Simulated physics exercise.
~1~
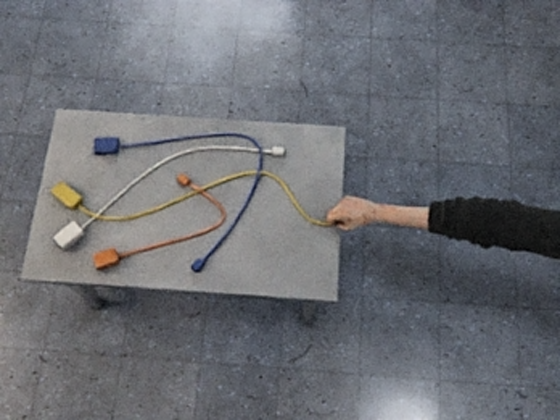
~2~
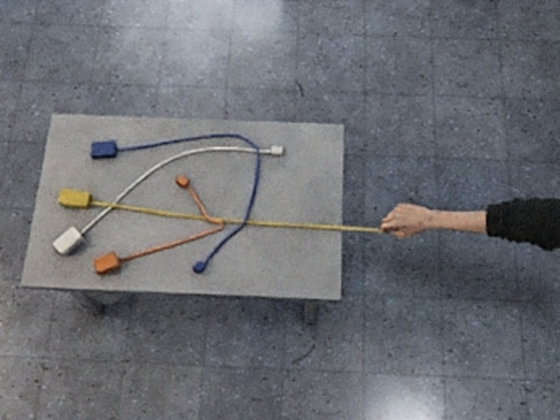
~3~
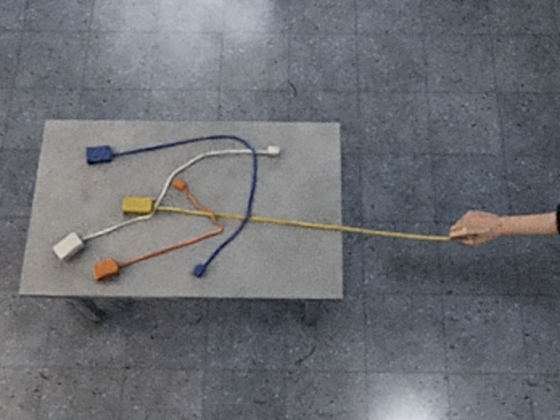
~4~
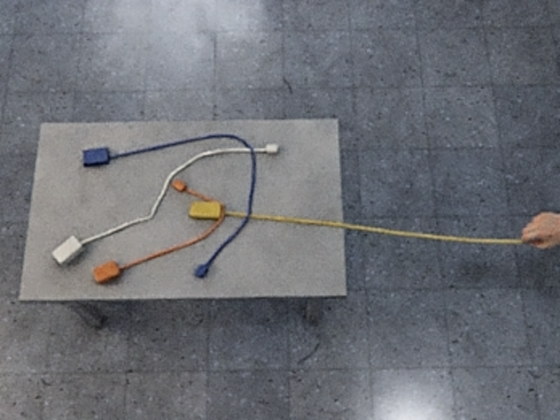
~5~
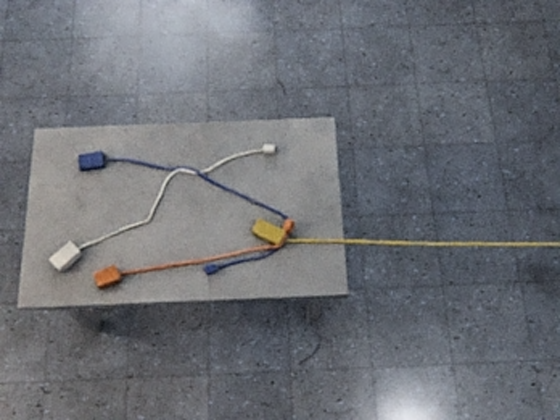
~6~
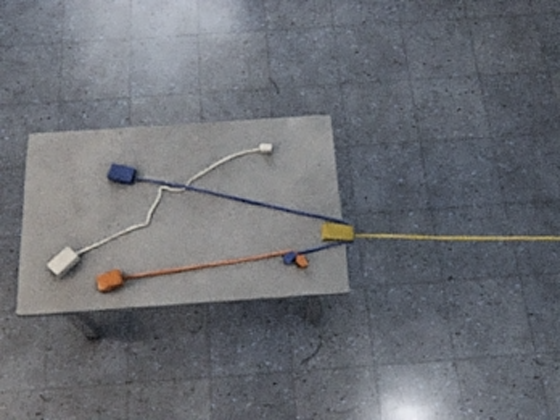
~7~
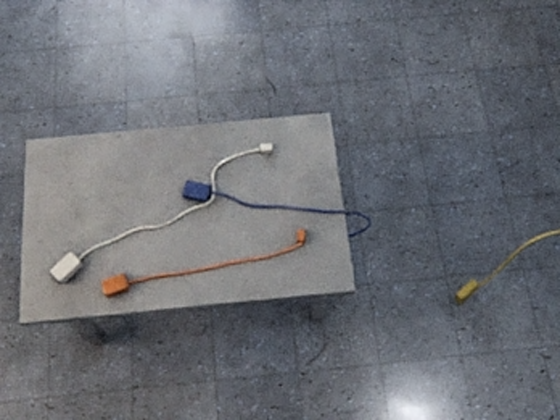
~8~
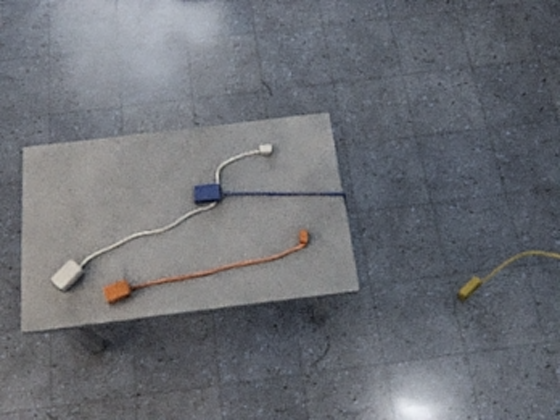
The clip opens on a speckled side table holding four tangled leads, blue, yellow, white and orange, while a hand grips the yellow one at the right. The hand pulls the yellow lead taut and draws its charger across the tabletop. As it goes, it catches the orange and blue leads, sweeping their small plugs toward the right edge and dragging the blue charger along. The yellow charger then drops off the table to the floor. At the end, the blue lead hangs over the edge with its charger still on top, while the orange and white leads remain on the table.
